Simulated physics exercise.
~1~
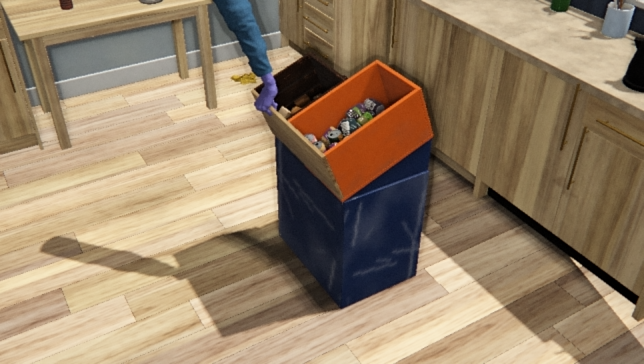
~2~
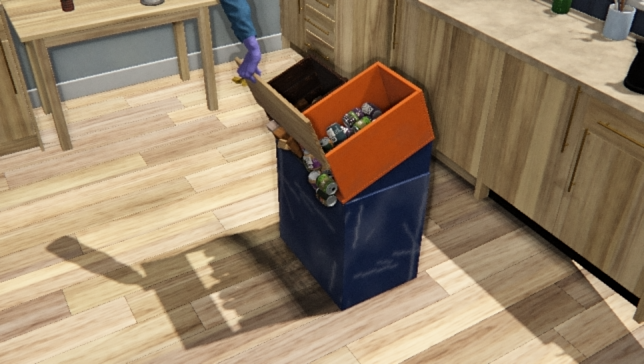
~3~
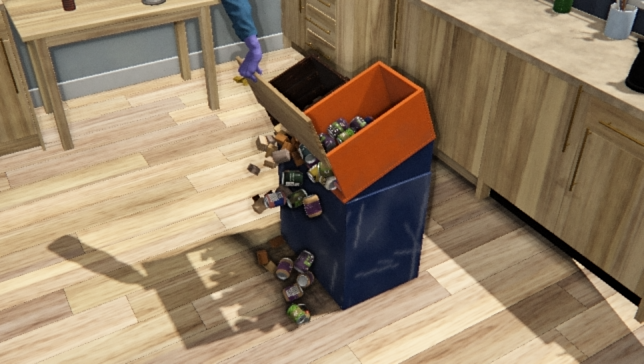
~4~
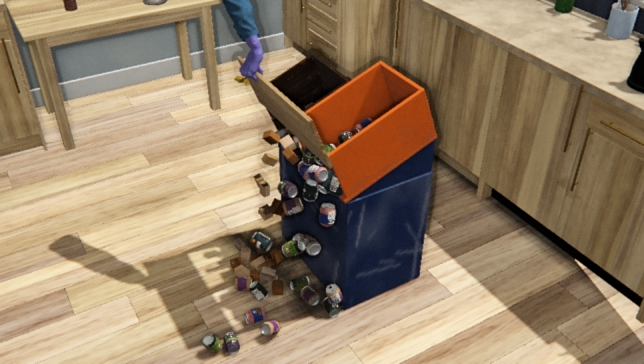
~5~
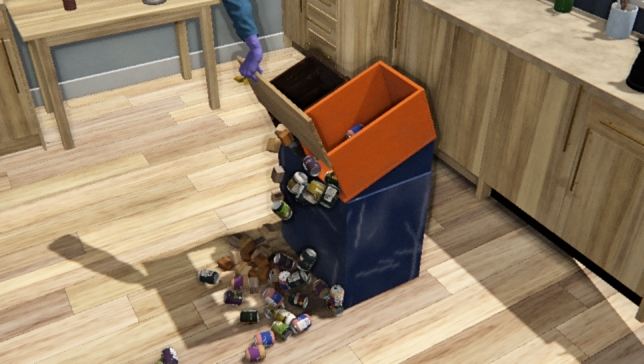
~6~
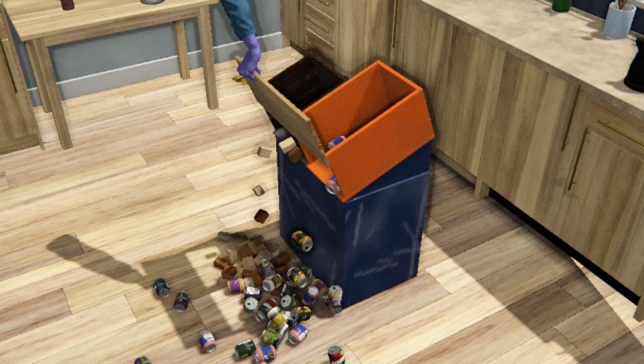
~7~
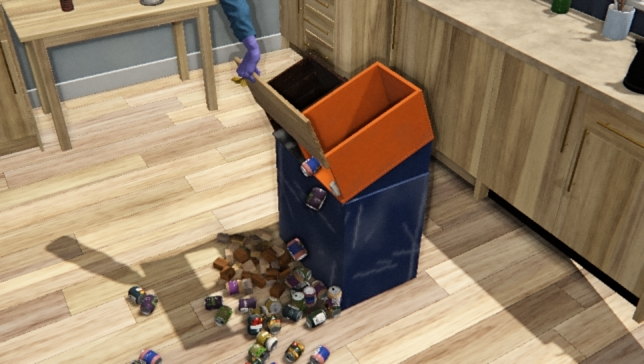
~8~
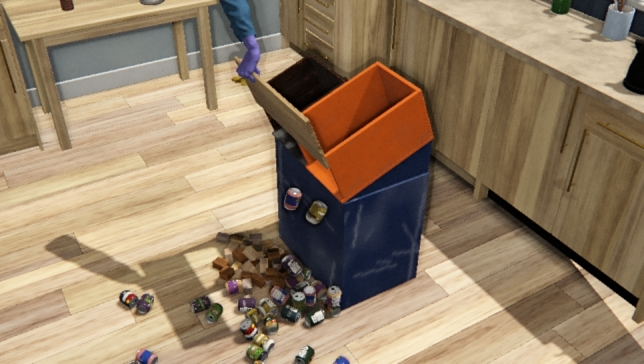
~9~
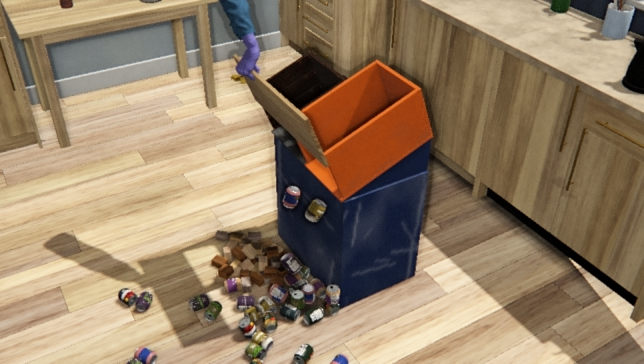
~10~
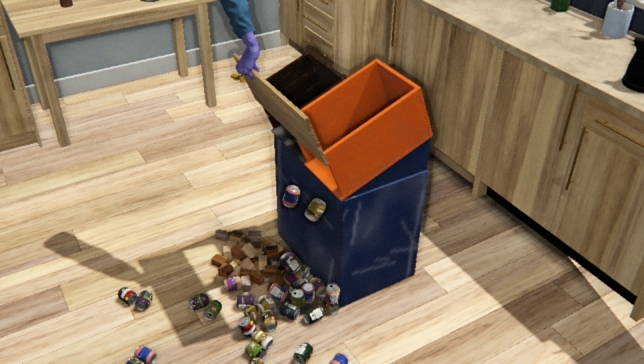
In a kitchen, a gloved hand lifts a gate and both chutes empty onto the floor.
